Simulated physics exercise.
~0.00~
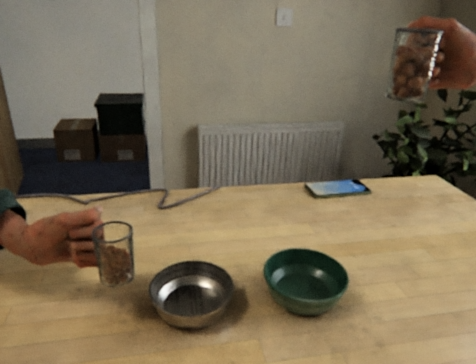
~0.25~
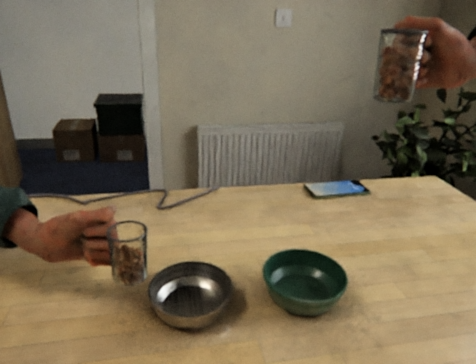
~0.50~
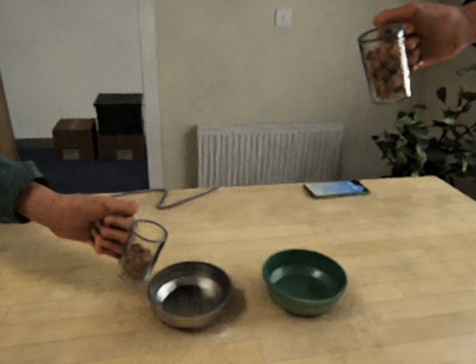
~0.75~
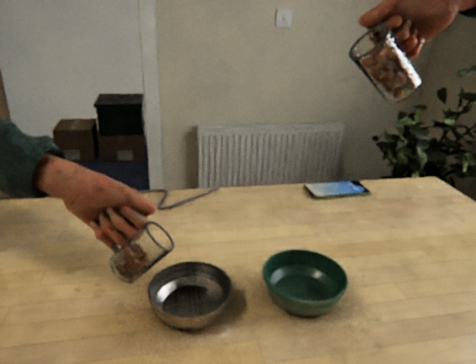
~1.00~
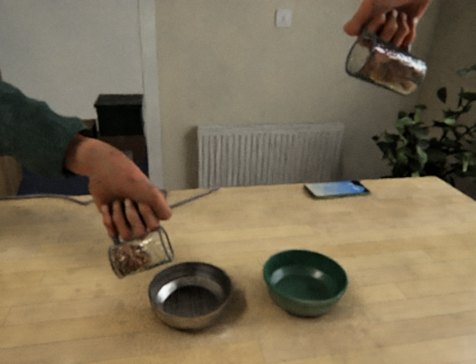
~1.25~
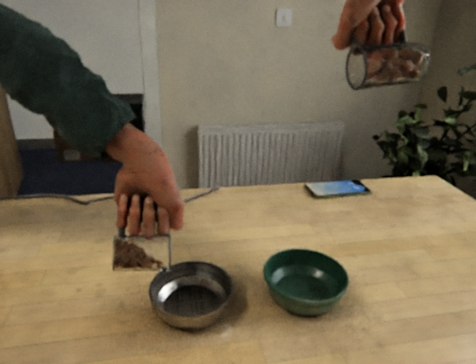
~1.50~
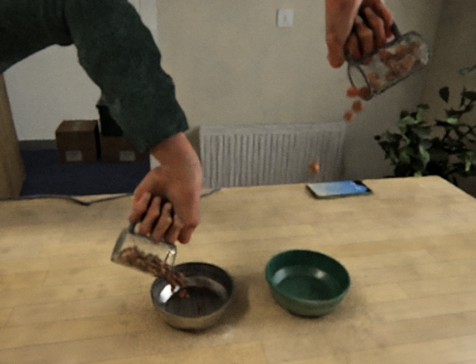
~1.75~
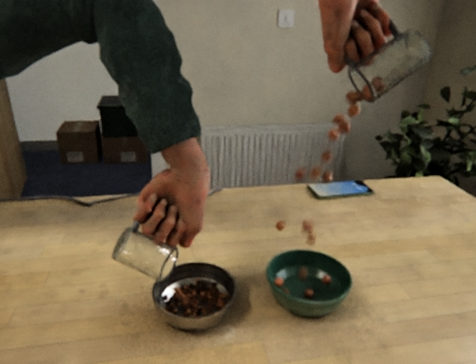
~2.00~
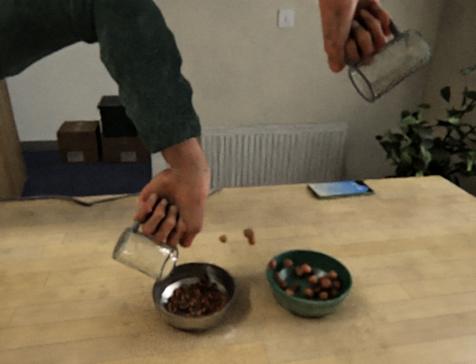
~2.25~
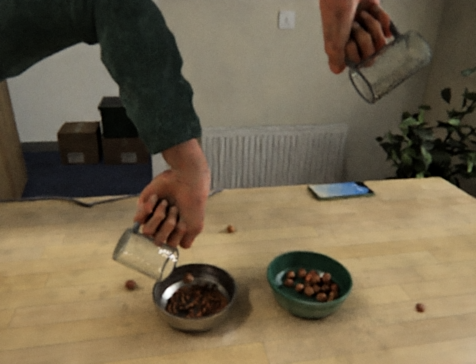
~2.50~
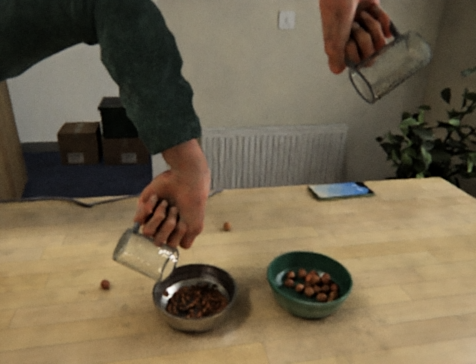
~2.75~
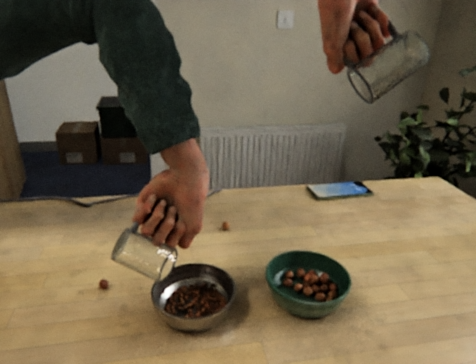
Two hands tipped glasses of small brown pieces over two bowls, the left one low and the right one high, until both emptied; the metal bowl caught everything, while the green bowl caught most and several pieces bounced out across the table.
